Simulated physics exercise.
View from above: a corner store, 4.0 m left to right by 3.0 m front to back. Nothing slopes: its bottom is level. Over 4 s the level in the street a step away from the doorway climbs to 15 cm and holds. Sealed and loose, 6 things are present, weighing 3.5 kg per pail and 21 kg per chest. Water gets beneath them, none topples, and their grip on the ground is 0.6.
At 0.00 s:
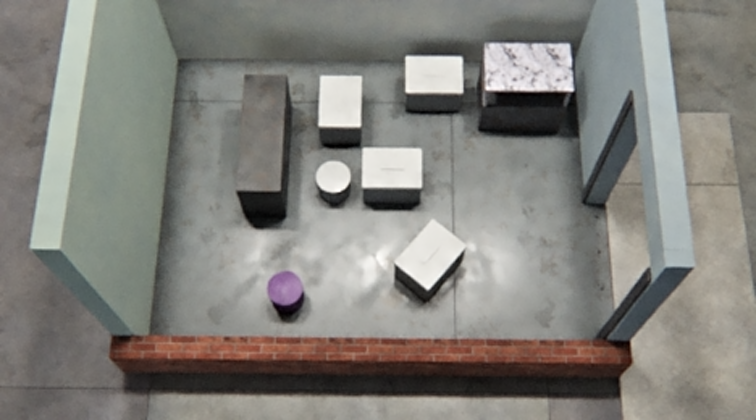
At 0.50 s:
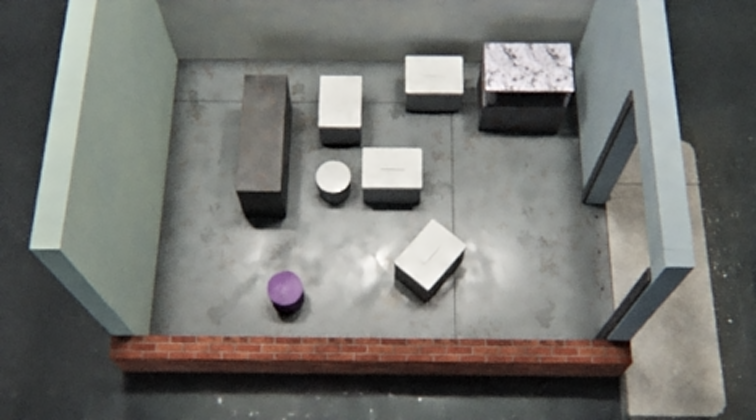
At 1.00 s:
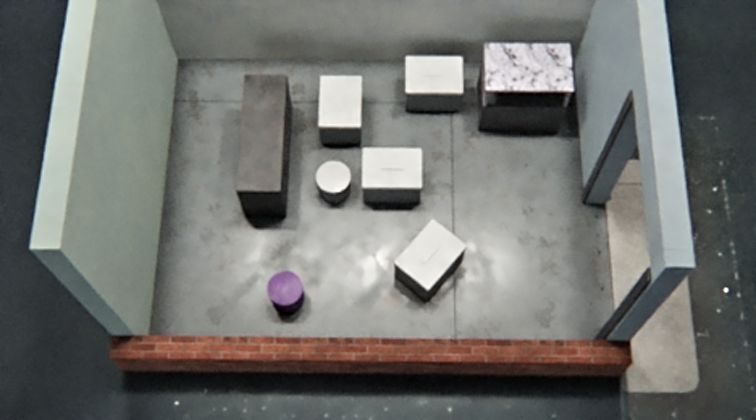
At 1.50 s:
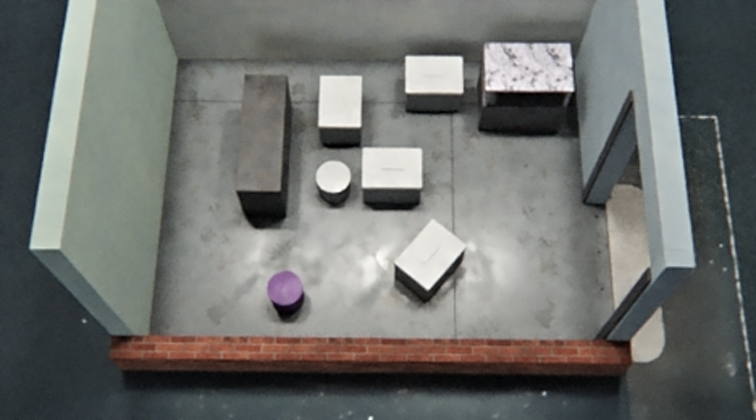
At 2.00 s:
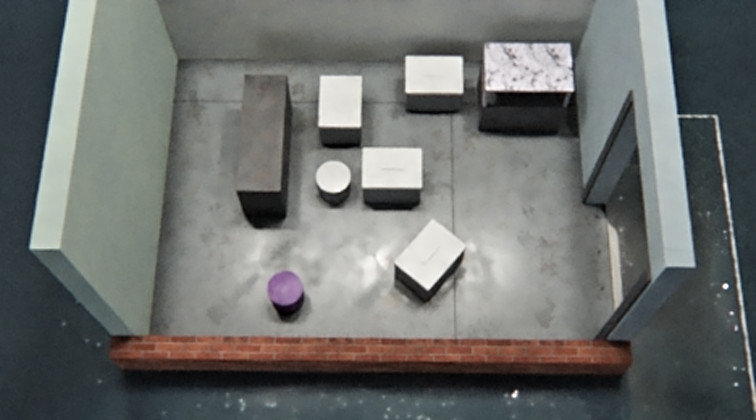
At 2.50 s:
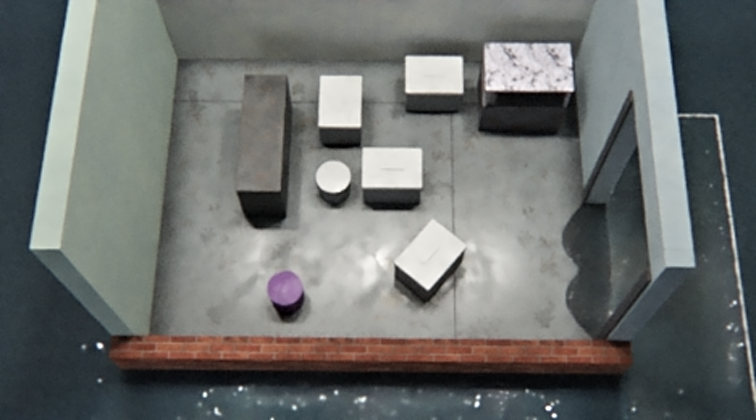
In the video, dark water spreads over the ground around a small walled room holding boxes, a counter and a purple pail, then begins covering the floor inside the right-hand doorway, while the objects stay still.
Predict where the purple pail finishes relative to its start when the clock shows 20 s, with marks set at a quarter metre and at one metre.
Result: A long trip.
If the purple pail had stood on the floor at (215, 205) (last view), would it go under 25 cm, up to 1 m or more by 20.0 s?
It goes a long way.
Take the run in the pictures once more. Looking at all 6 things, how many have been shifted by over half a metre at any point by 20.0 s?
5 in all.
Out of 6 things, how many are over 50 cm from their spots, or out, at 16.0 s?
2.
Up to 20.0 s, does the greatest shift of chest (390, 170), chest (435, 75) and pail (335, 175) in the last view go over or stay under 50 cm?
First greater, then smaller, then greater.
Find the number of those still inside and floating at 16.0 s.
I'd say 6 of them.
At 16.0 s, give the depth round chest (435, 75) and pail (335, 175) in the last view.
Some 12 cm at the first, some 14 cm at the second.
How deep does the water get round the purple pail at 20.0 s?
Around 14 cm.
After 4.0 s the purple pail is near (285, 288), 0.0 m from its start, aground; 0 afloat.
After 9.0 s the purple pail is near (171, 240), 1.1 m from its start, afloat; 1 afloat.
After 16.0 s the purple pail is near (343, 78), 2.2 m from its start, afloat; 6 afloat.
After 20.0 s the purple pail is near (468, 121), 2.3 m from its start, afloat; 6 afloat.
